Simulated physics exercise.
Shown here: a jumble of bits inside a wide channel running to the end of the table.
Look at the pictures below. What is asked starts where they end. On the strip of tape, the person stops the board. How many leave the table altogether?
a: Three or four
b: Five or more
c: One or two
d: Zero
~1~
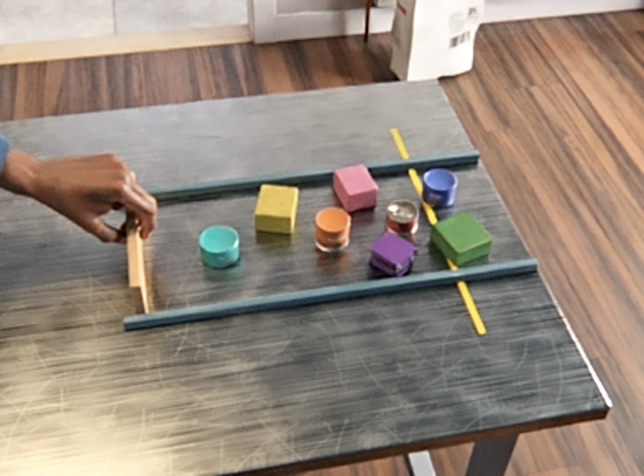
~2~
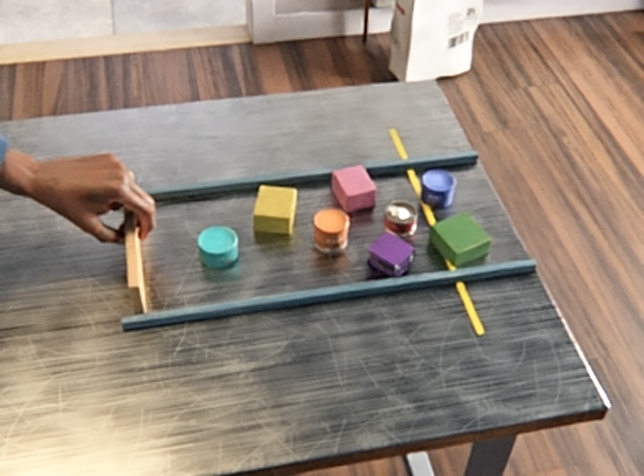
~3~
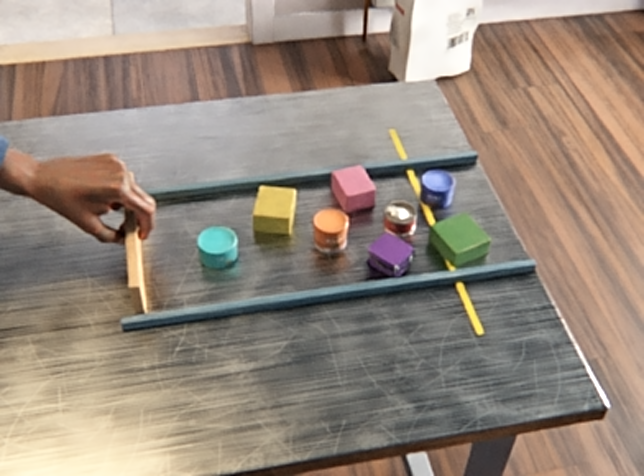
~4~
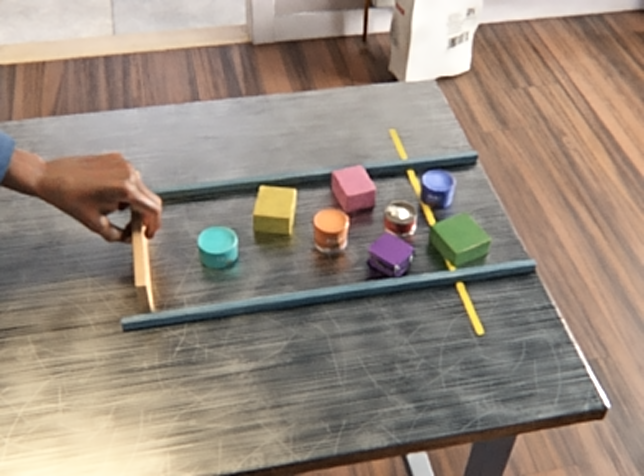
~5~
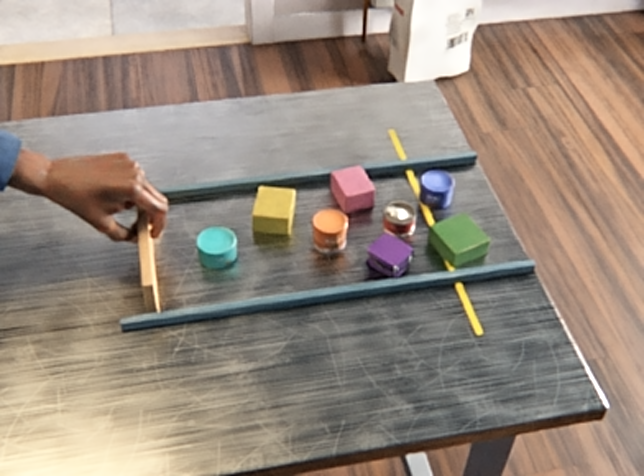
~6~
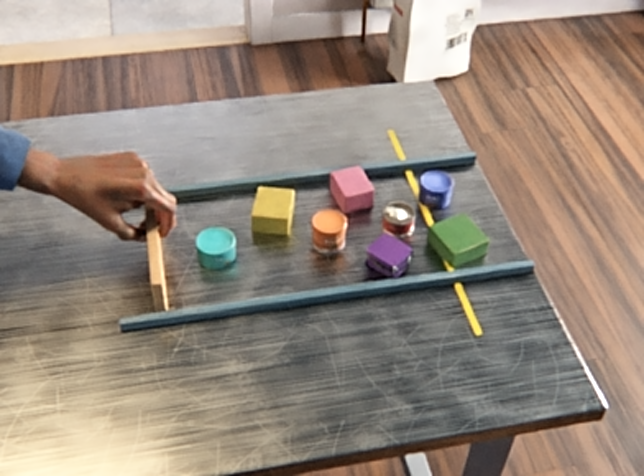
c.
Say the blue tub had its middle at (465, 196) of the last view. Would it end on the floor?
What happens is that the blue tub leaves.
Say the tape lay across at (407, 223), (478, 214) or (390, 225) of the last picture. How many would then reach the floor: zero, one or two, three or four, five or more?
So in that order I'd say none; five or more; no fall at all.
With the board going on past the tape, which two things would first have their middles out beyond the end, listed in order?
First the blue tub, then the red tin.
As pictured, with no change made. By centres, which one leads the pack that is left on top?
It is the red tin.
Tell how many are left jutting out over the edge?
1 of them.
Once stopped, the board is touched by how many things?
At rest, 3 are in contact.
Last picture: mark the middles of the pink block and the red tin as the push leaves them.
(465, 175), and the other (499, 194).
Soon after, none off yet; green block at rest near (458, 240); blue tub at rest near (435, 190); red tin at rest near (398, 220).
Then, none off yet; green block at rest near (458, 240); blue tub at rest near (436, 189); red tin moved about its own width near (428, 212).
At rest, the number that fall off is one or two; fallen, blue tub.
